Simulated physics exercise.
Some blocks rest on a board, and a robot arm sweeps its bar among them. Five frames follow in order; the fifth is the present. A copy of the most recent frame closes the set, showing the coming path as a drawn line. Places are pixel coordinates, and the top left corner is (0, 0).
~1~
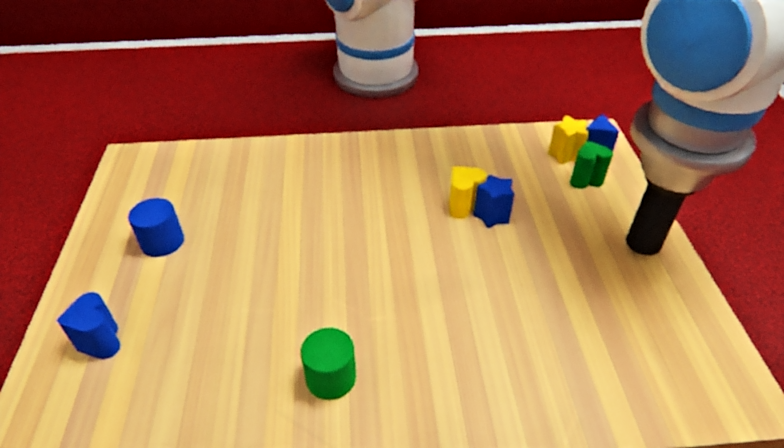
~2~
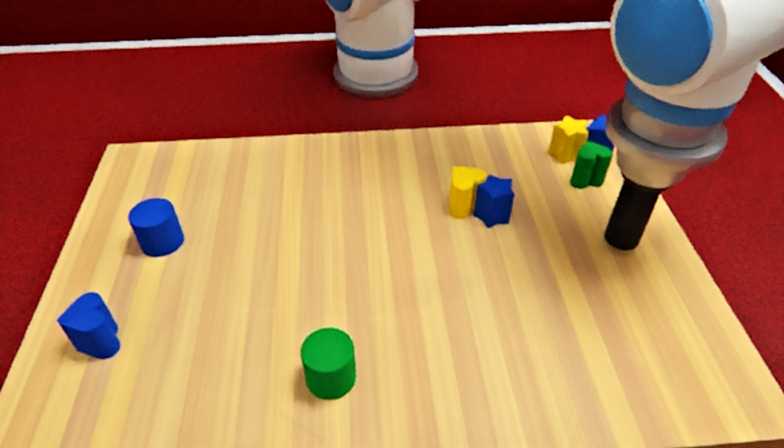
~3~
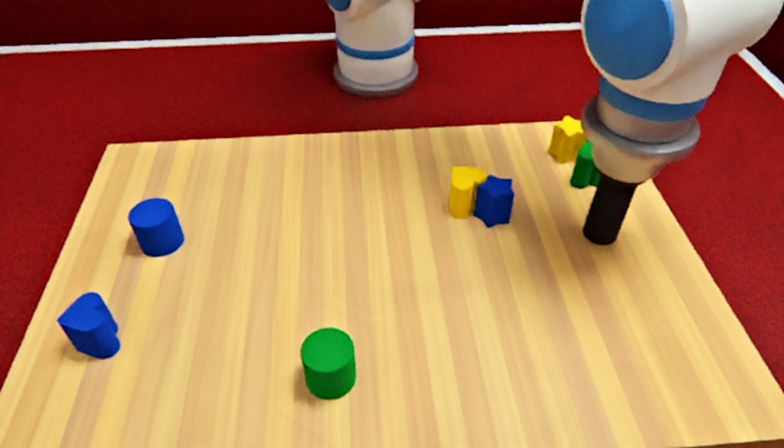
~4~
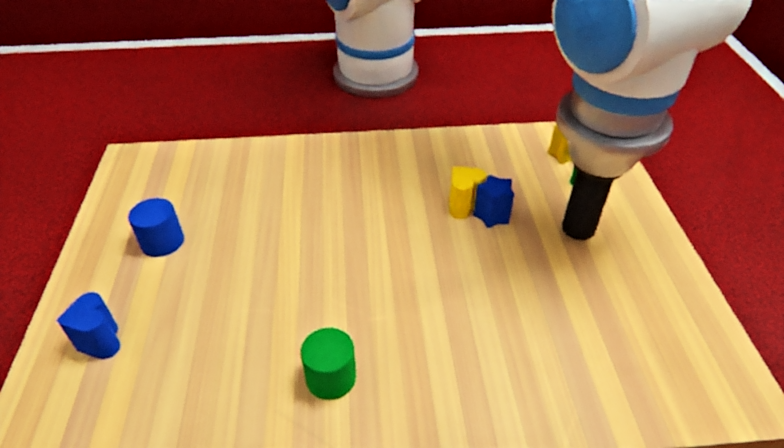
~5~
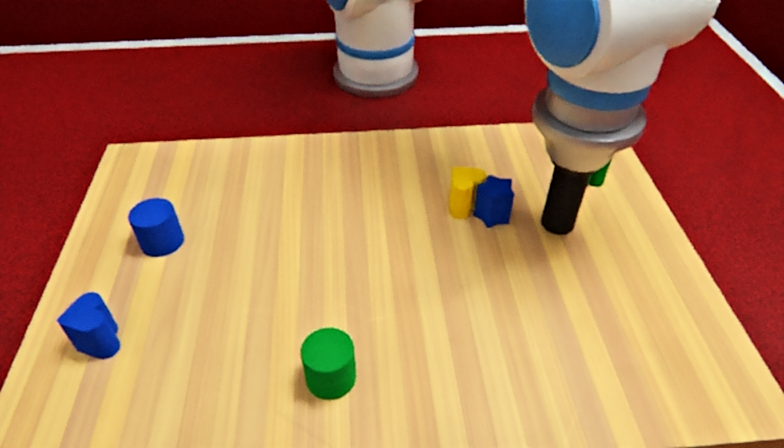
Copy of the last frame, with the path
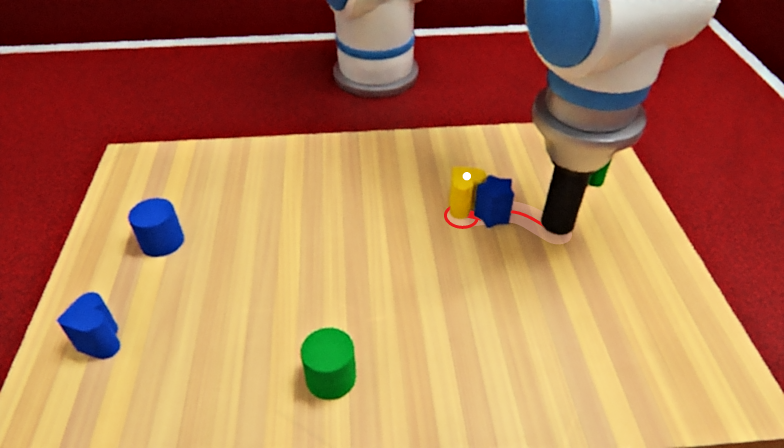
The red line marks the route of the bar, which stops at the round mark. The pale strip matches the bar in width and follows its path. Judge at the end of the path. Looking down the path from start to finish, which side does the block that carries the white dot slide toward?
Its shift is leftward.
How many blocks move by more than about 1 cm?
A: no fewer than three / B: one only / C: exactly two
C
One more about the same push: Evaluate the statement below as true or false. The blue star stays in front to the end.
Verdict: True.
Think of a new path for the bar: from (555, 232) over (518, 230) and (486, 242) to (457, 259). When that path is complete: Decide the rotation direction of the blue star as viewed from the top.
From overhead, clockwise.
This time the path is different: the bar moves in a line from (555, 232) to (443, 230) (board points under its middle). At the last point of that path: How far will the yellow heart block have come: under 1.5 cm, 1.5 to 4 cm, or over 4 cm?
It moves between 1.5 and 4 cm.
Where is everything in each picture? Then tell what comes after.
Lower end of the bar at (643, 243), tops of blocks, yellow heart block at (467, 176), blue star at (497, 185), green heart block at (595, 150), in the first picture.
Bar at (621, 239), blocks as before, in the second picture.
Bar at (600, 234), blocks as before, in the third picture.
Bar at (578, 229), blocks as before, in the fourth picture.
Bar at (558, 224), yellow heart block at (467, 176), blue star at (497, 185), green heart block hidden, in the fifth picture.
The drawn path runs from (555, 232) over (526, 216) and (494, 212) to (461, 216); the dot is on the yellow heart block.
What follows on the original path. One third of the way, bar at (527, 207); nothing pushed yet.
Two thirds of the way, bar at (494, 203); yellow heart block at (438, 176); blue star at (467, 184).
At the end, bar at (462, 207); yellow heart block at (407, 176); blue star at (434, 185); green heart block not moved.
